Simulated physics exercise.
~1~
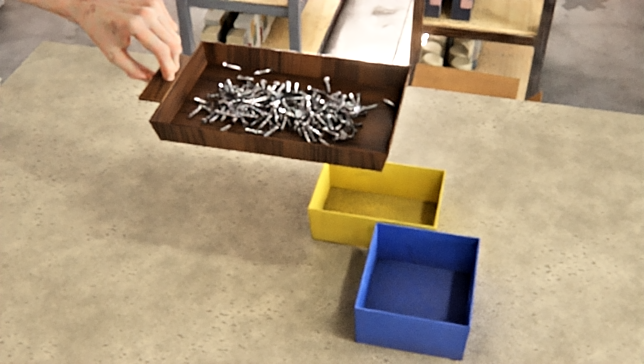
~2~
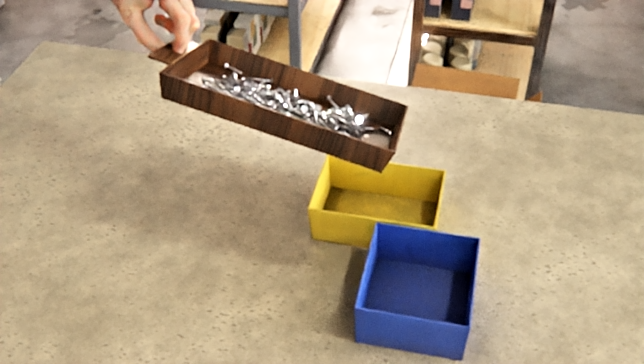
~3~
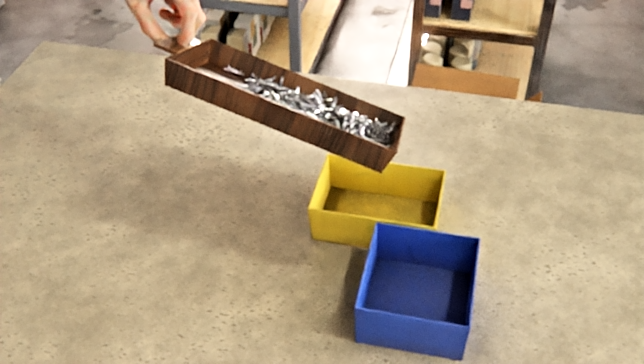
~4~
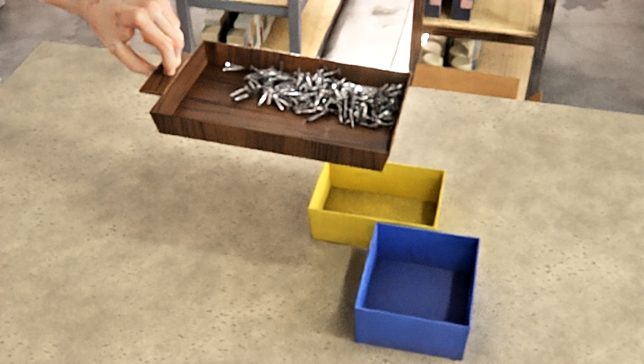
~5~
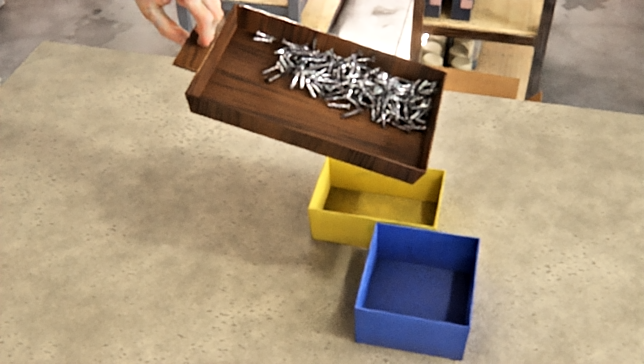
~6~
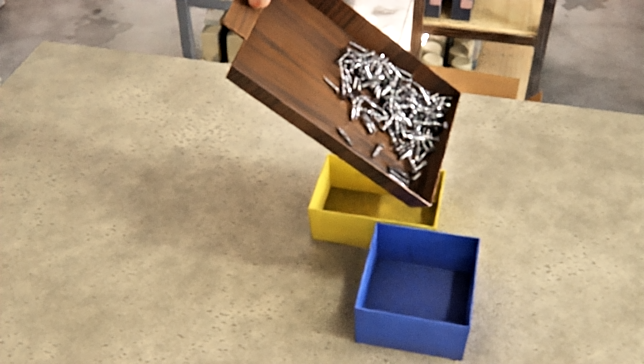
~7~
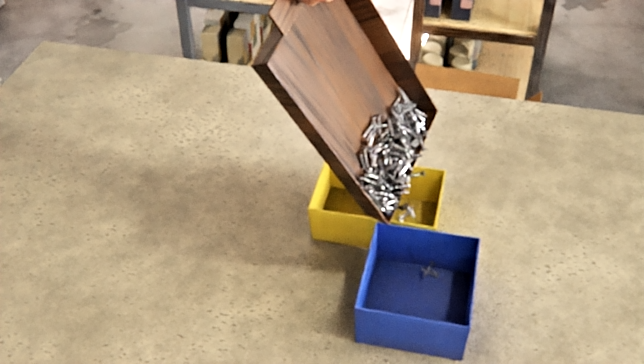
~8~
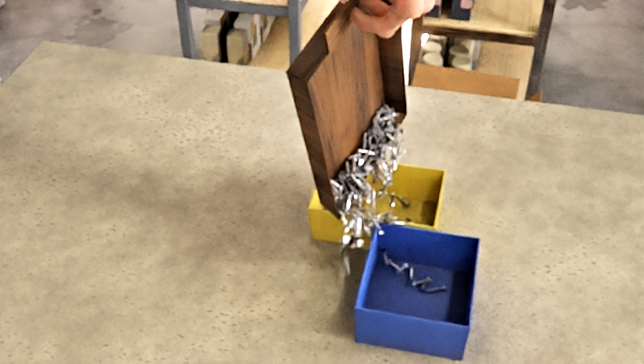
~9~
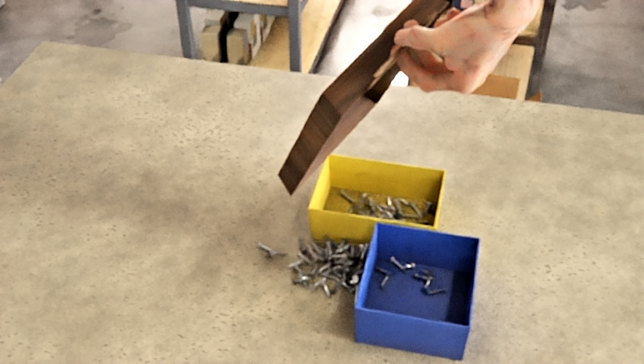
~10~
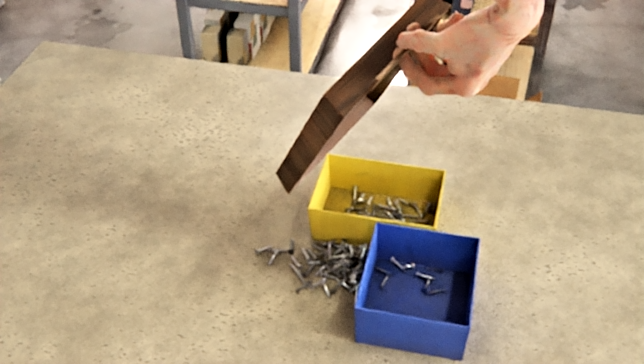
At the start, a hand holds a dark wooden tray full of small steel screws above a table, with a yellow tin and a blue tin standing below it. The hand tips the tray a little to the right and the screws shift, then brings it back level. Next it moves the tray slightly right and tilts it steeply, so the screws slide into the lower corner and start spilling over. They pour down around both tins. Finally the tray is held tipped and empty, with many screws in the yellow tin, a few in the blue, and about half scattered on the table beside them.
